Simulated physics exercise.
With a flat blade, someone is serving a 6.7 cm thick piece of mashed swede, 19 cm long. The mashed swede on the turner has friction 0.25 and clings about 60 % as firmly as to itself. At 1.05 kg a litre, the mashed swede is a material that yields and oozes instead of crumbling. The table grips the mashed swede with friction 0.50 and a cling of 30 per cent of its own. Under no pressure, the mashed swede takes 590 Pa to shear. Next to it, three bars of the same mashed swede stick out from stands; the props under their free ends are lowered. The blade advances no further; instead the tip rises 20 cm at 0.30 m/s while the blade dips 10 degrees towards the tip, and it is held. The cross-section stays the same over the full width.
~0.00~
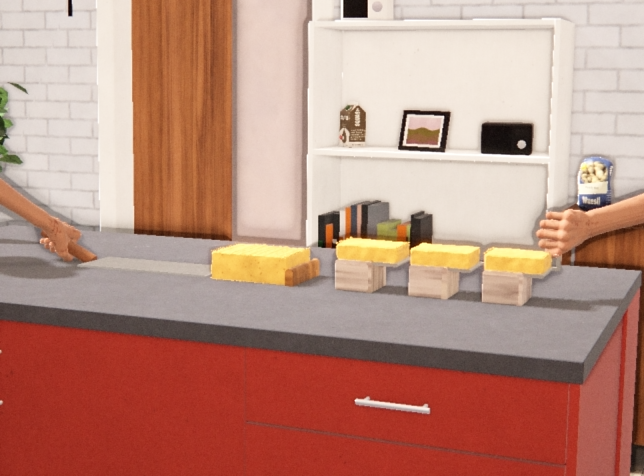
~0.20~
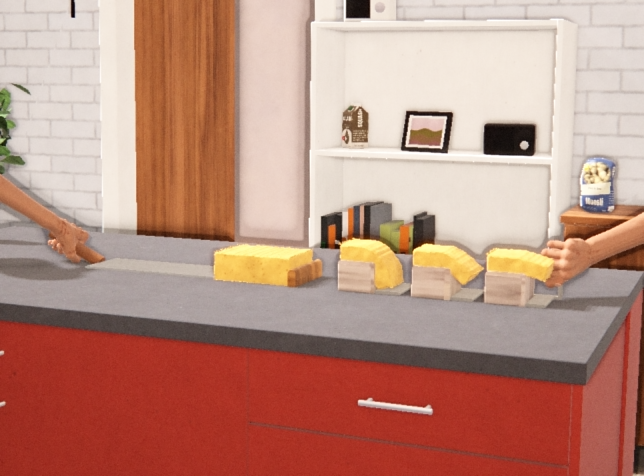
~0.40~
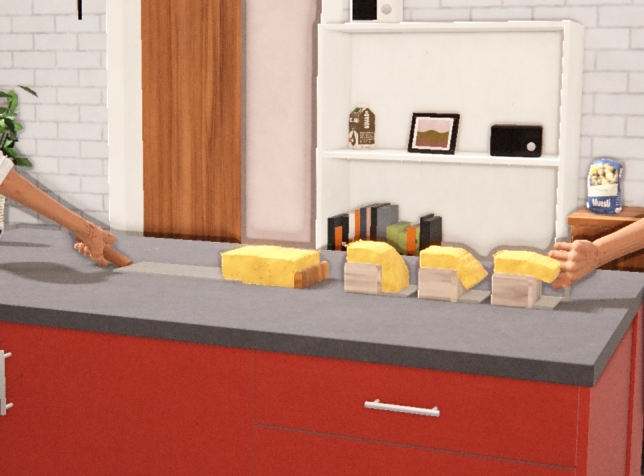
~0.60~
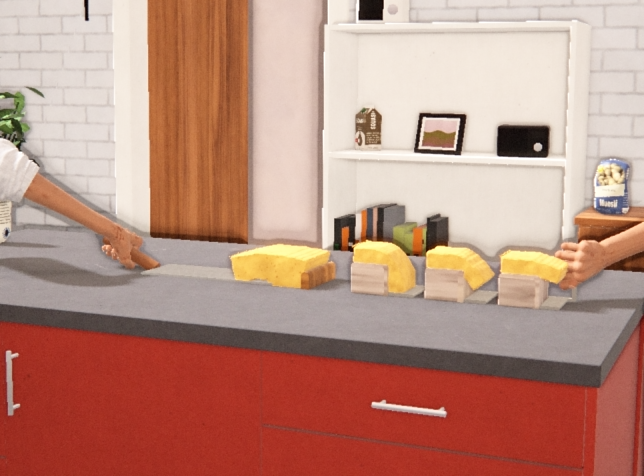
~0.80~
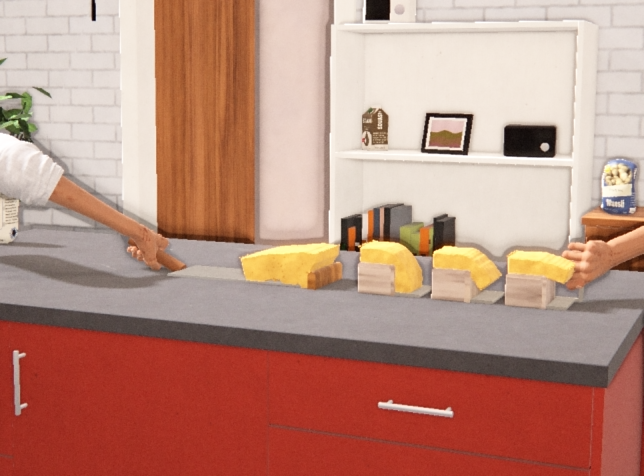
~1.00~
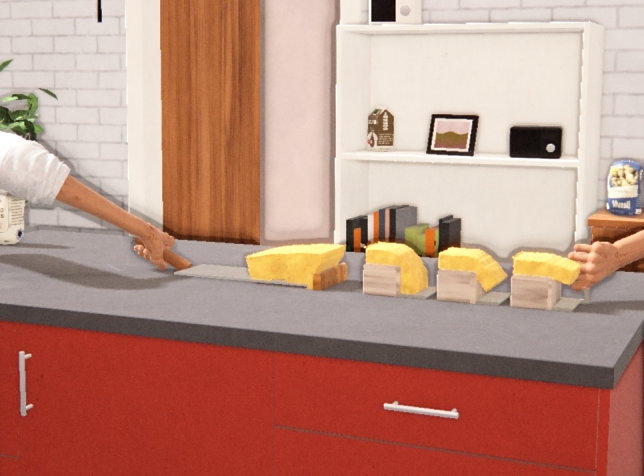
A hand slides a flat blade right under a yellow slab while three yellow bars droop.
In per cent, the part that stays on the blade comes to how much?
It comes to about 100 %.
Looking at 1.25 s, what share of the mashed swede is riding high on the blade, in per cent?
30 %.
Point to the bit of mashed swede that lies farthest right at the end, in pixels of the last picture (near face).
Near (328, 177), I'd say.
By 1.25 s, the tip is 7.7 cm up.
By 1.54 s, the tip is 16 cm up.
By 1.84 s, the tip is 20 cm up and 100 % is riding high on the blade.
By 2.13 s, the tip is 20 cm up and 100 % is riding high on the blade.
By 2.30 s, at the end, the tip is 20 cm up and 100 % is riding high on the blade.
